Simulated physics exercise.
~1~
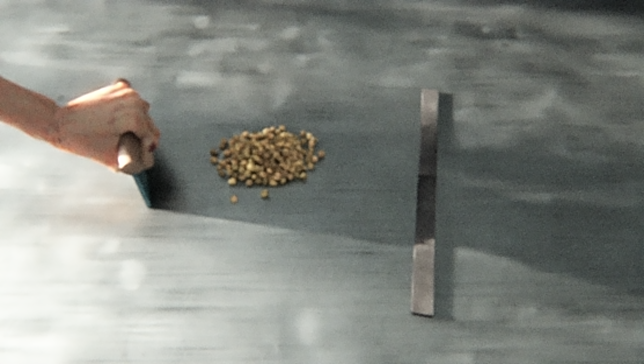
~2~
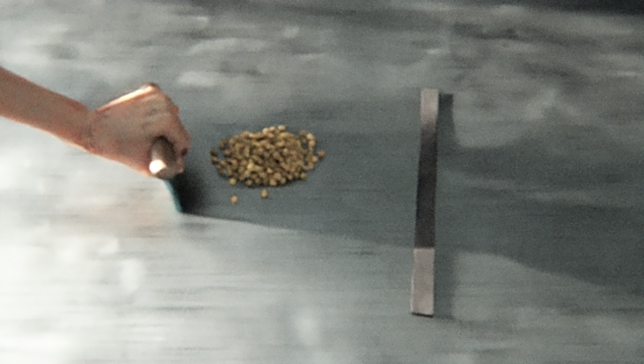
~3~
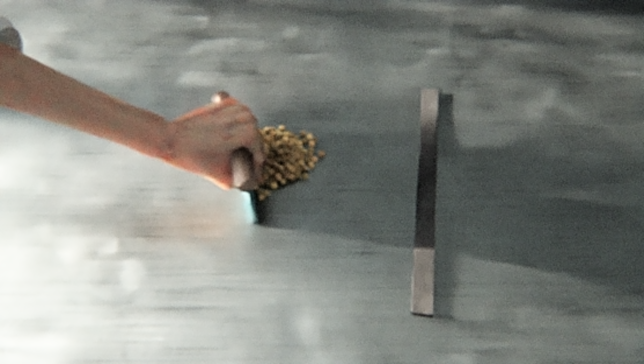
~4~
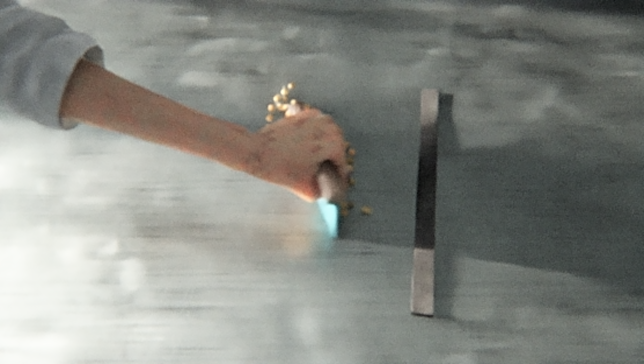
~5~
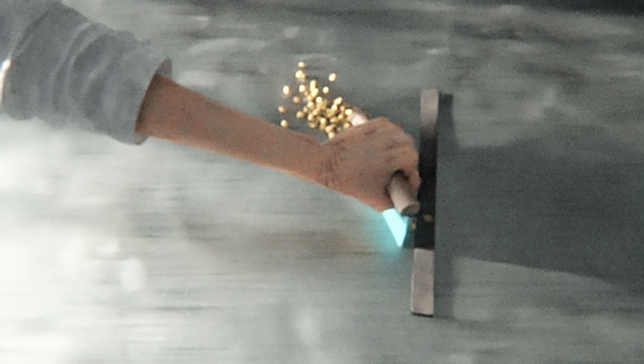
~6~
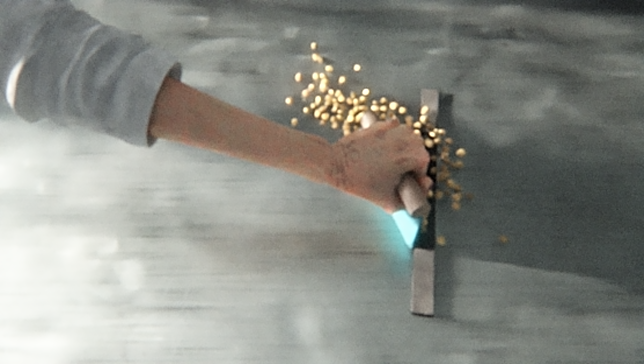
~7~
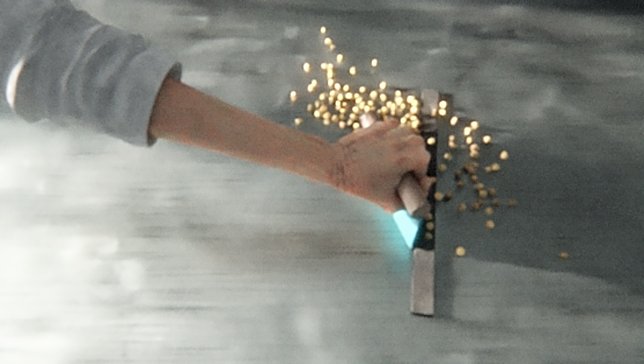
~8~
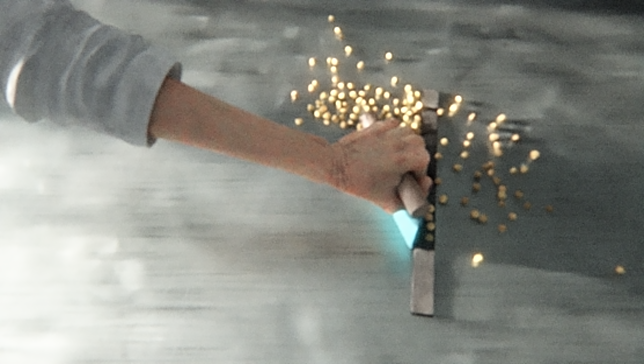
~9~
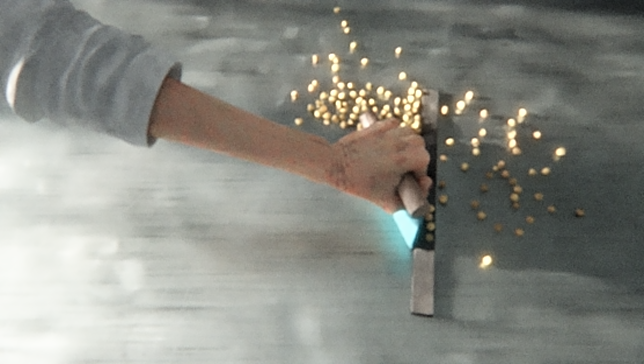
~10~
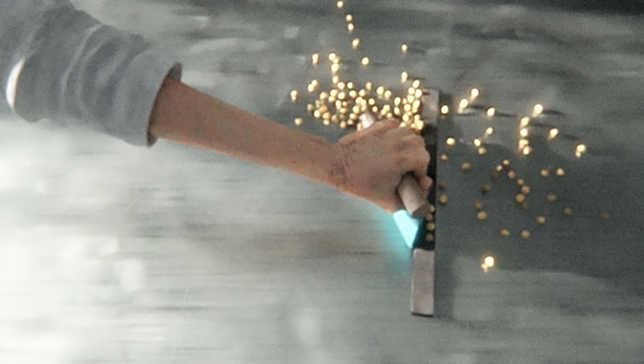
A hand pushes a scraper through dried chickpeas, stopping at a strip as they scatter.
